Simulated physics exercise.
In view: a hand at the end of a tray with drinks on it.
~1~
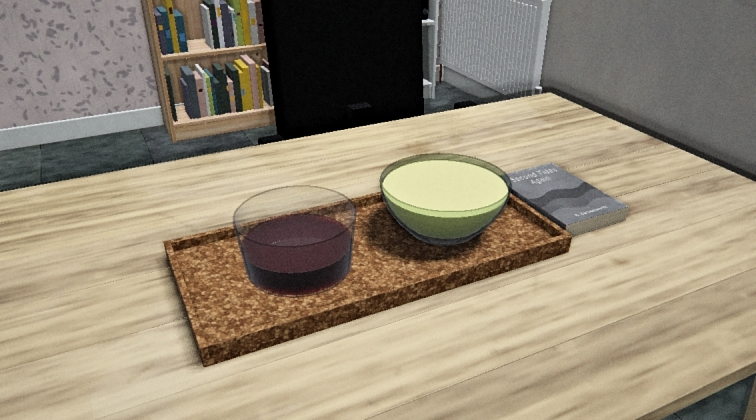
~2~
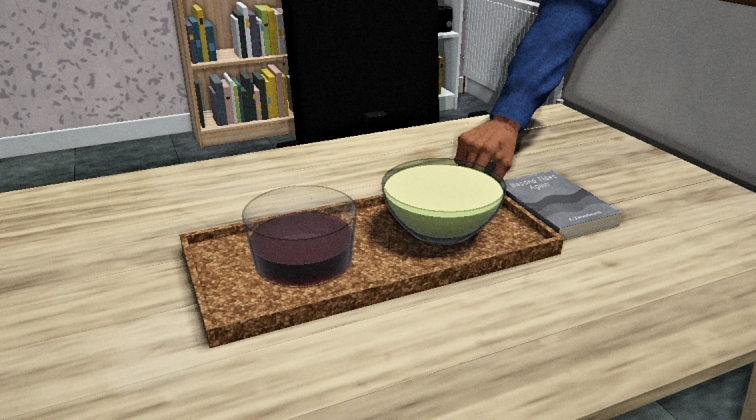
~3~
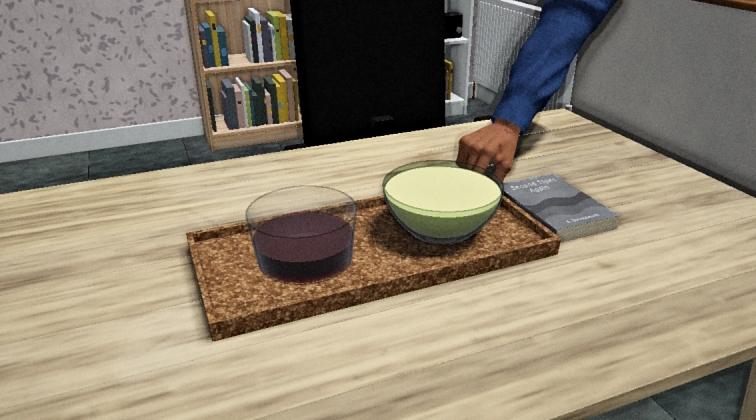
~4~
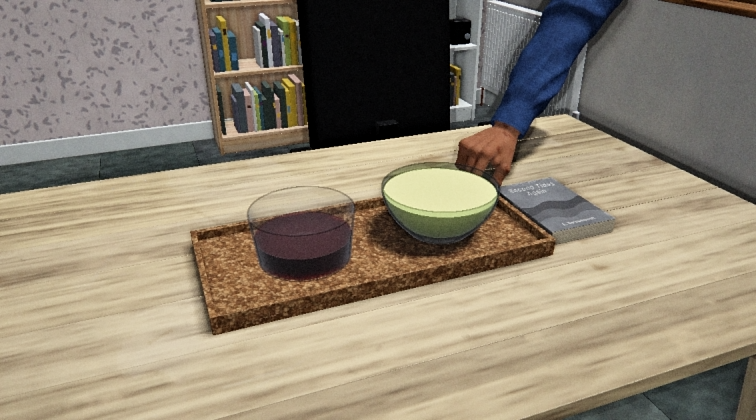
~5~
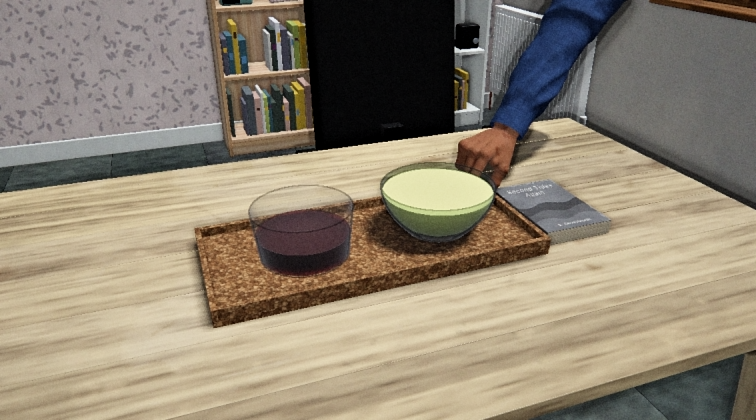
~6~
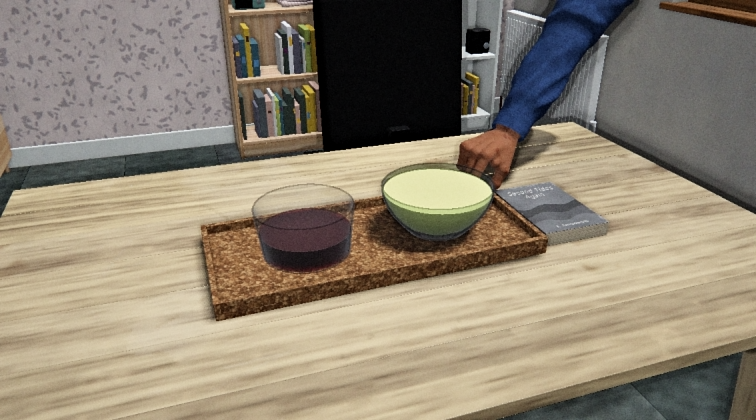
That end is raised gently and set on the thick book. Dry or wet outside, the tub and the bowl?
On the left the tub stays dry outside, on the right the bowl stays dry outside.
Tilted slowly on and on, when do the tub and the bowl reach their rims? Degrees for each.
In turn 30 and 8 degrees.
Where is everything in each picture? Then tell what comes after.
In the first picture, the tray lies flat; tub (297, 239) about half full; bowl (444, 202) nearly full; thick book (597, 223).
The second picture shows a hand takes the end of the tray; tub about half full, surface at (302, 237); bowl nearly full, surface at (443, 189).
In the third picture, the end has come up a little; tub (304, 233) about half full; bowl (442, 204) nearly full.
The fourth picture shows slope near 0°; tub about half full, surface at (303, 234); bowl nearly full, surface at (440, 191); thick book (583, 232).
The fifth picture shows the tray slopes by about 1°; tub (303, 230) about half full; bowl (437, 204) nearly full.
In the sixth picture, the end is rising; tub about half full, surface at (305, 229); bowl nearly full, surface at (438, 190); thick book (577, 235).
Soon after, the tray slopes by about 2°; tub, nothing has left it; bowl, nothing has left it.
Later, the tray slopes by about 4°; tub, nothing has left it; bowl, nothing has left it.
In the end, the tray slopes by about 3°, resting on the thick book; tub, nothing has left it; bowl, nothing has left it.
